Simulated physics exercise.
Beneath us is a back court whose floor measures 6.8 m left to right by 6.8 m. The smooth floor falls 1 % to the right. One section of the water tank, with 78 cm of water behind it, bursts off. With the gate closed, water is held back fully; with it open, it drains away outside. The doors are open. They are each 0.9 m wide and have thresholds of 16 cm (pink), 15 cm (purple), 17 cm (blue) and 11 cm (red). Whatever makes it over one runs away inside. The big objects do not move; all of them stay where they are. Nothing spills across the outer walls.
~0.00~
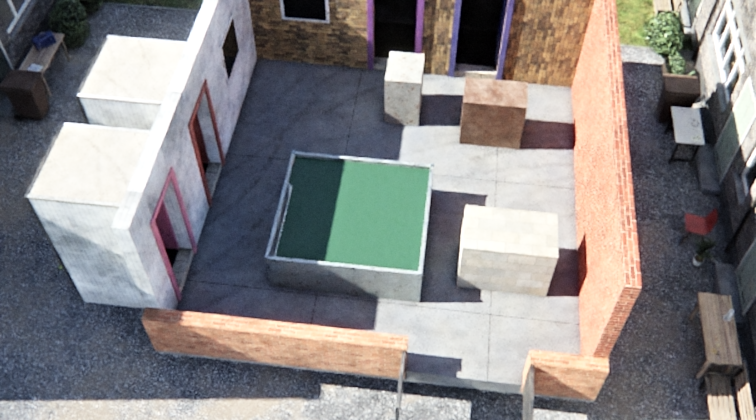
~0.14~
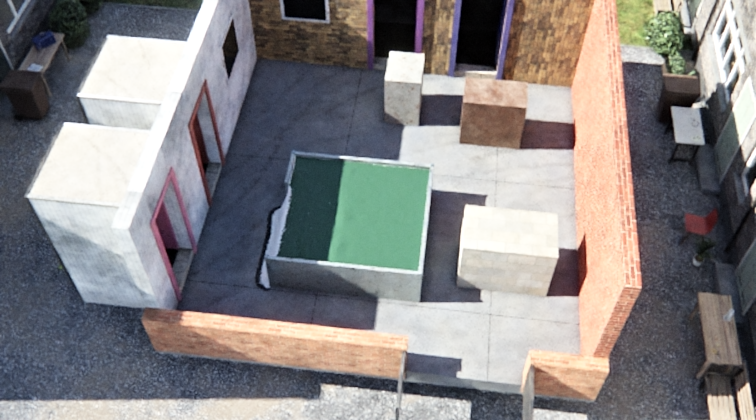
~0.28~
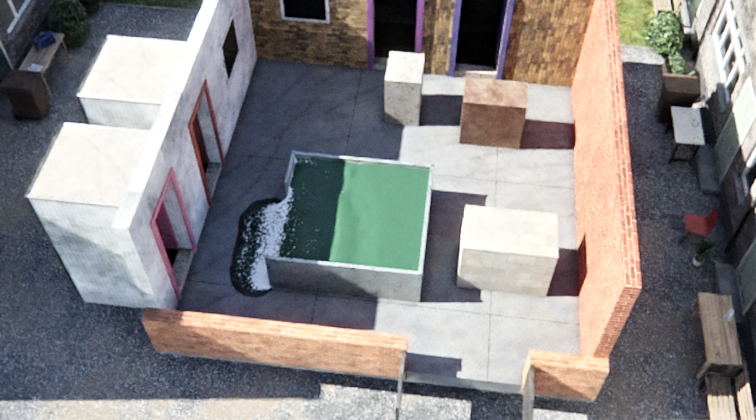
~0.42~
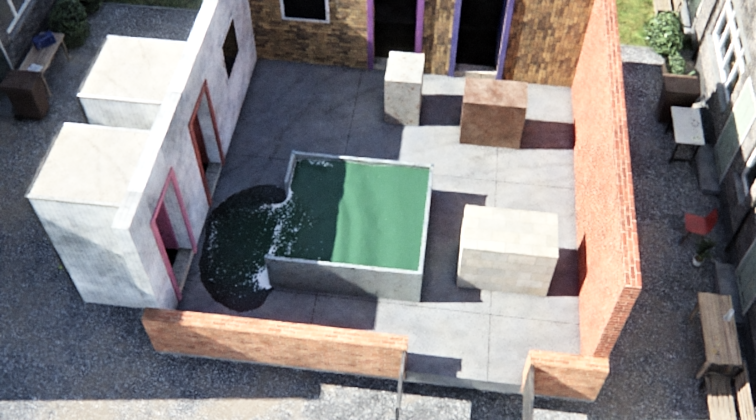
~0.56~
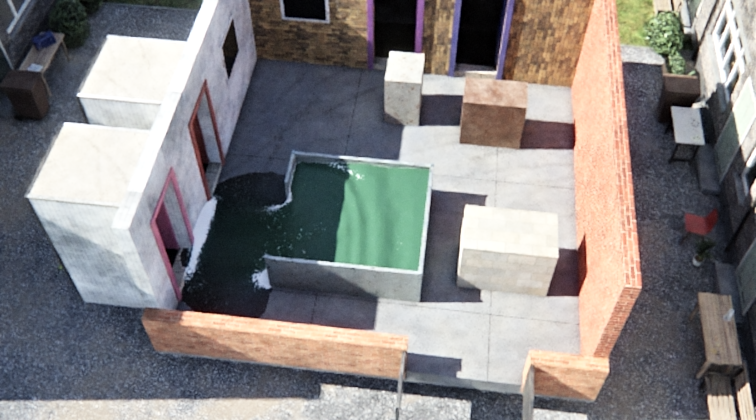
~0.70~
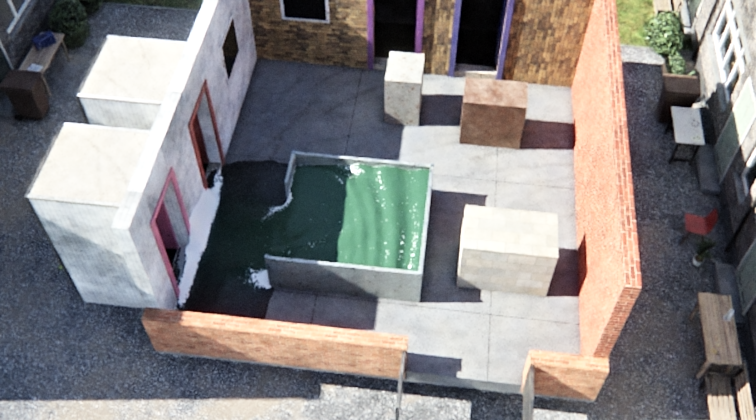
Green water pours from the tank's left side and spreads across the floor to the white wall.
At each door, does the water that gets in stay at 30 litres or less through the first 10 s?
Taking them in turn: At the pink door, no; at the purple door, yes; at the blue door, yes; at the red door, no.
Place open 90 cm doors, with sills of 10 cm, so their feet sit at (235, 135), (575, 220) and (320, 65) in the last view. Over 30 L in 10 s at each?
First doorway falls short, second falls short, third gets there.
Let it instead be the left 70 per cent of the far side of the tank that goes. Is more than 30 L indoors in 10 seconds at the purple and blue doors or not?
Short answer, against that limit: Purple overshoots, blue is fine.
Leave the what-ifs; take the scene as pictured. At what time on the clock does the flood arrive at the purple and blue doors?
Arrival: Purple 3.0 s, blue 3.8 s.
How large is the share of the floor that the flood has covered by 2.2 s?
I'd say around 30 %.
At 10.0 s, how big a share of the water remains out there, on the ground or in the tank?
Roughly 78 per cent is still there.
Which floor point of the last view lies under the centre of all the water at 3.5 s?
I'd say somewhere around (314, 232).
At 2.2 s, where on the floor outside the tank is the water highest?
You'll find it around (173, 321).
After 1.4 s water covers 15 % of the floor and is deepest (60 cm) near (170, 330); pink door 47 cm at the sill, 106 L in, purple door not reached, blue door not reached, red door 25 cm at the sill, 30 L in.
After 2.2 s water covers 30 % of the floor and is deepest (57 cm) near (173, 321); pink door 46 cm at the sill, 288 L in, purple door not reached, blue door not reached, red door 24 cm at the sill, 81 L in.
After 3.5 s water covers 55 % of the floor and is deepest (35 cm) near (170, 330); pink door 32 cm at the sill, 484 L in, purple door 11 cm at the sill, 0 L in, blue door not reached, red door 18 cm at the sill, 136 L in.
After 6.0 s water covers 80 % of the floor and is deepest (22 cm) near (170, 330); pink door 20 cm at the sill, 570 L in, purple door 12 cm at the sill, 0 L in, blue door 7 cm at the sill, 0 L in, red door 13 cm at the sill, 168 L in.
After 10.0 s water covers 95 % of the floor and is deepest (17 cm) near (566, 183); pink door 9 cm at the sill, 577 L in, purple door 9 cm at the sill, 0 L in, blue door 5 cm at the sill, 0 L in, red door 7 cm at the sill, 171 L in.
